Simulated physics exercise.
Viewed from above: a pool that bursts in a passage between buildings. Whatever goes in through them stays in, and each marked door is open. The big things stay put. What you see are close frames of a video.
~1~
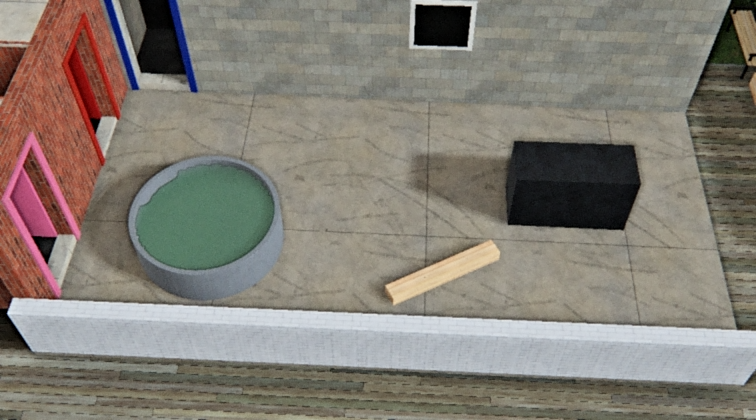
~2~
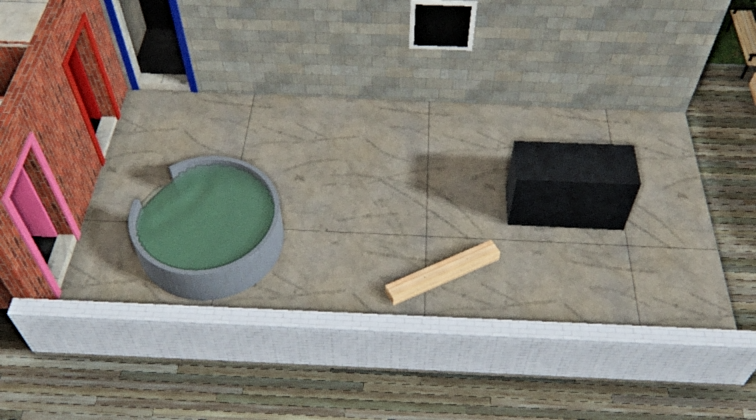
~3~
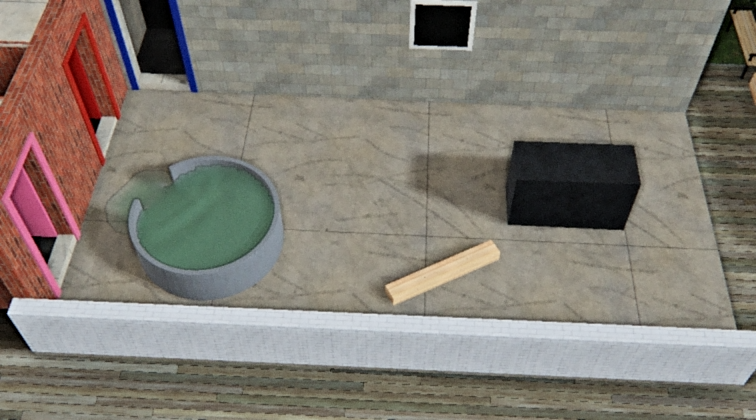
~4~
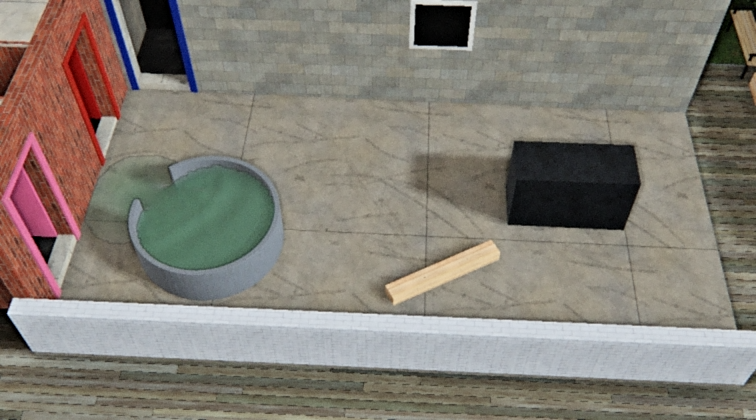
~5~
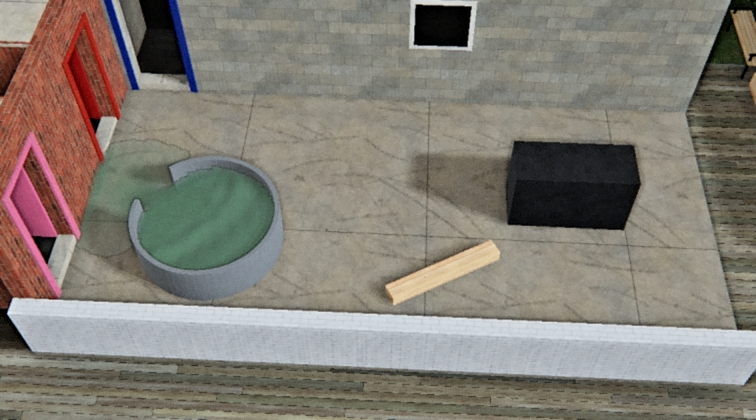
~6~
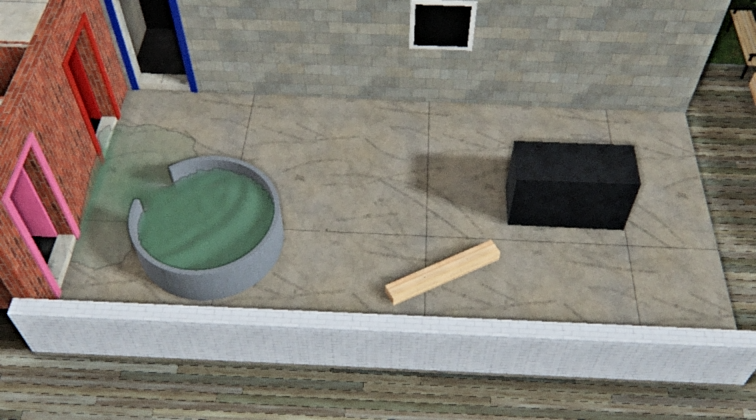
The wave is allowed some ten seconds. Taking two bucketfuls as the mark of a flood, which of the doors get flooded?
The pink door stays below the mark, the blue door gets flooded, the red door gets flooded.
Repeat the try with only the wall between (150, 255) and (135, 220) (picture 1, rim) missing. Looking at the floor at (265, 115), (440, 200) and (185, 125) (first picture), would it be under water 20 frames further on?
Point one not reached; point two not reached; point three reached.
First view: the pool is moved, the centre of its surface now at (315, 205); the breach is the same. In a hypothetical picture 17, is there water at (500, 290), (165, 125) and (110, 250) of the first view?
Going through the three places: Out of reach, in the spill, in the spill.
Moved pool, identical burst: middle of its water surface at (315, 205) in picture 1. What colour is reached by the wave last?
Door: The door marked pink.
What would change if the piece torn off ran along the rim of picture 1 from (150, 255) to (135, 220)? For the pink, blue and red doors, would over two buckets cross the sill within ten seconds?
Going door by door, the pink door rises above, the blue door remains below and the red door remains below.
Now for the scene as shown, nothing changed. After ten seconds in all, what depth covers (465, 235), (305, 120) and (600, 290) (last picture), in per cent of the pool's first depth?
Respectively near 10, 6 and 4 per cent.
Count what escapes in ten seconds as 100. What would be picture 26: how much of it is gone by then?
Close to 55 per cent, I'd say.
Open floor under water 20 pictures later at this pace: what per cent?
Roughly 30 %.
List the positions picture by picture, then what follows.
In the first picture, still water in the round pool at (205, 215).
In the second picture, water pours out at (159, 202) and has run to a hidden place.
In the third picture, the front is at (142, 175), out from the gap at (159, 203).
In the fourth picture, the front is at (131, 160), out from the gap at (159, 203).
In the fifth picture, the front is at (109, 148), out from the gap at (159, 203).
In the sixth picture, the front is at (116, 127), out from the gap at (159, 203).
A moment on, water covers 10 % of the floor; the pink door wet at the sill, nothing in, the blue door wet at the sill, nothing in, the red door under two buckets in.
Next, water covers 15 % of the floor; the pink door wet at the sill, nothing in, the blue door over two buckets in, the red door over two buckets in.
Then, water covers 30 % of the floor; the pink door wet at the sill, nothing in, the blue door far over two buckets in, the red door over two buckets in.
Later, water covers 65 % of the floor; the pink door wet at the sill, nothing in, the blue door far over two buckets in, the red door over two buckets in.
In the end, water covers 90 % of the floor; the pink door wet at the sill, nothing in, the blue door far over two buckets in, the red door over two buckets in.
